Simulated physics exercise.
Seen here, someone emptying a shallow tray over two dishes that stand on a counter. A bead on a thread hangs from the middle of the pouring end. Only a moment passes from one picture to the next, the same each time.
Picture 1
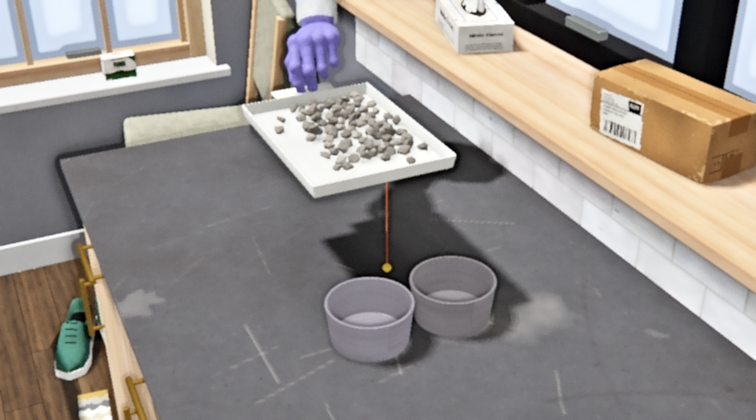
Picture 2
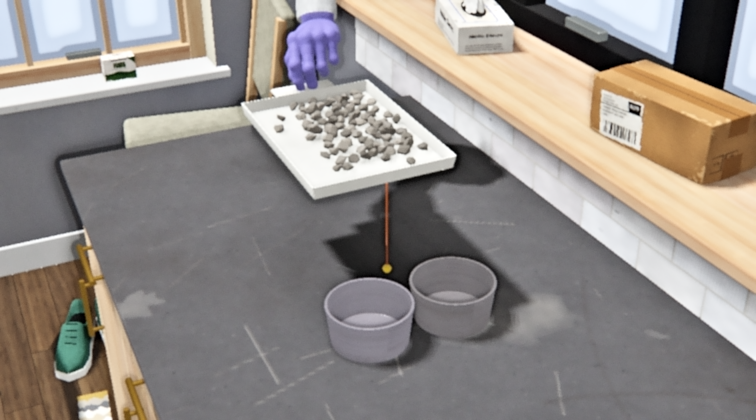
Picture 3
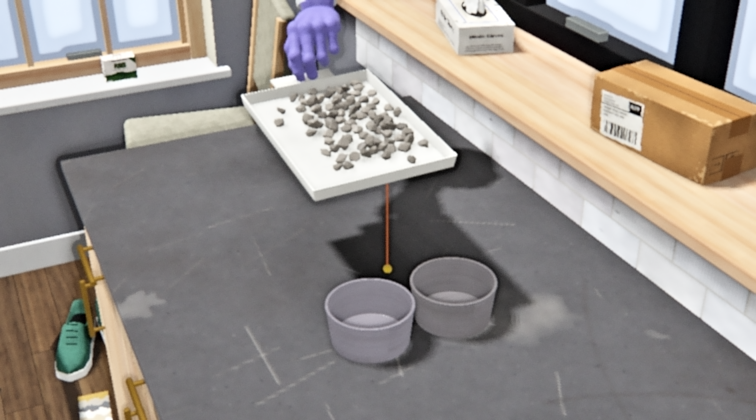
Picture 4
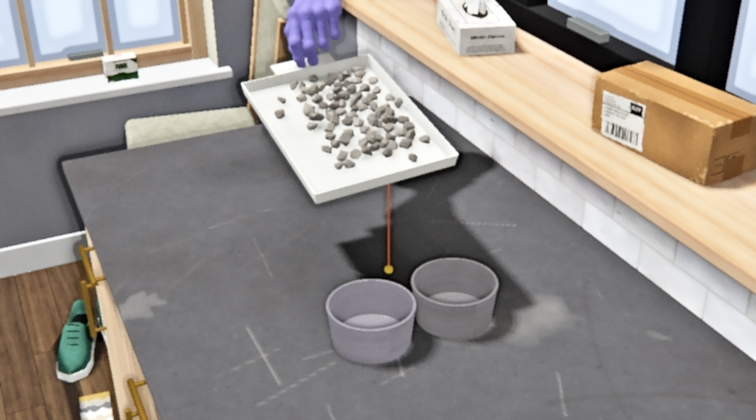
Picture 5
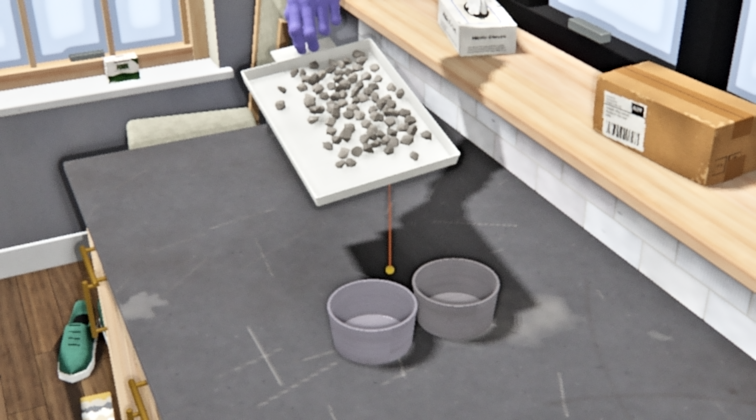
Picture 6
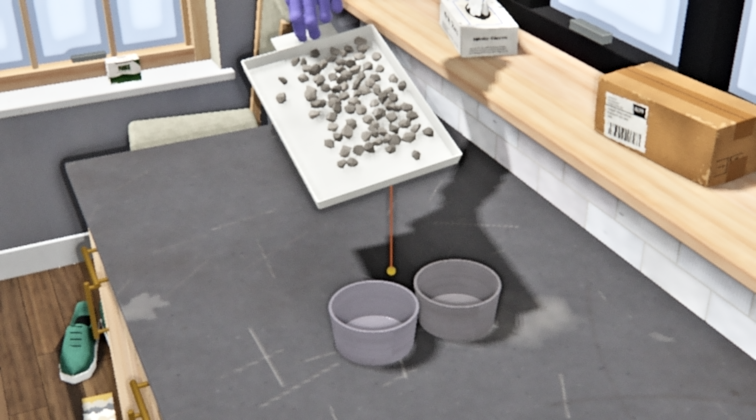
At the start, a purple-gloved hand holds a shallow white tray of grey gravel nearly level above two empty grey dishes on a dark counter. The hand then gradually raises the tray's far end, tilting it clearly toward the dishes, while the gravel stays clustered on it and the dishes remain still.
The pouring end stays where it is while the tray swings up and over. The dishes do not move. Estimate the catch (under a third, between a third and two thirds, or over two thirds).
Together they catch from one third to two thirds.
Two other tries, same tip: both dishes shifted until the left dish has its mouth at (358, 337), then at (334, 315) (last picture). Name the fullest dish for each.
At the first place the left one, at the second the left-hand dish.
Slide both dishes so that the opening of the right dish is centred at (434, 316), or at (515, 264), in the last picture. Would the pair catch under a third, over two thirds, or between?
The first try: Between a third and two thirds. The second: Under a third.
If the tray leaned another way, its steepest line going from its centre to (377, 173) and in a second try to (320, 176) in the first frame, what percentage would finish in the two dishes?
The first gives 70 %, the second 30 %.
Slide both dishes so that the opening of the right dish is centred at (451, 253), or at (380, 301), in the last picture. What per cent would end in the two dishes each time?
In turn 0 and 70 in a hundred.
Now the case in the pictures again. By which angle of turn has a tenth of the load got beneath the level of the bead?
At some 80 degrees.
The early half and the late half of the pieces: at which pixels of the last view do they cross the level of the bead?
First near (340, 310), later near (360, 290).
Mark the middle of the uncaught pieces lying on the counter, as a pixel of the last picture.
Around (331, 383).
Shortly afterwards, tray tipped steeply; the bulk on the tray; a little in the air.
Next, tray tipped past a quarter turn; near a quarter on the tray; near a quarter in the left dish; near a third outside both; a little in the air.
Some moments later, tray tipped past a quarter turn; near half in the left dish; near half outside both.
In the end, tray tipped past a quarter turn; near half in the left dish; none at all in the right dish; near half outside both.
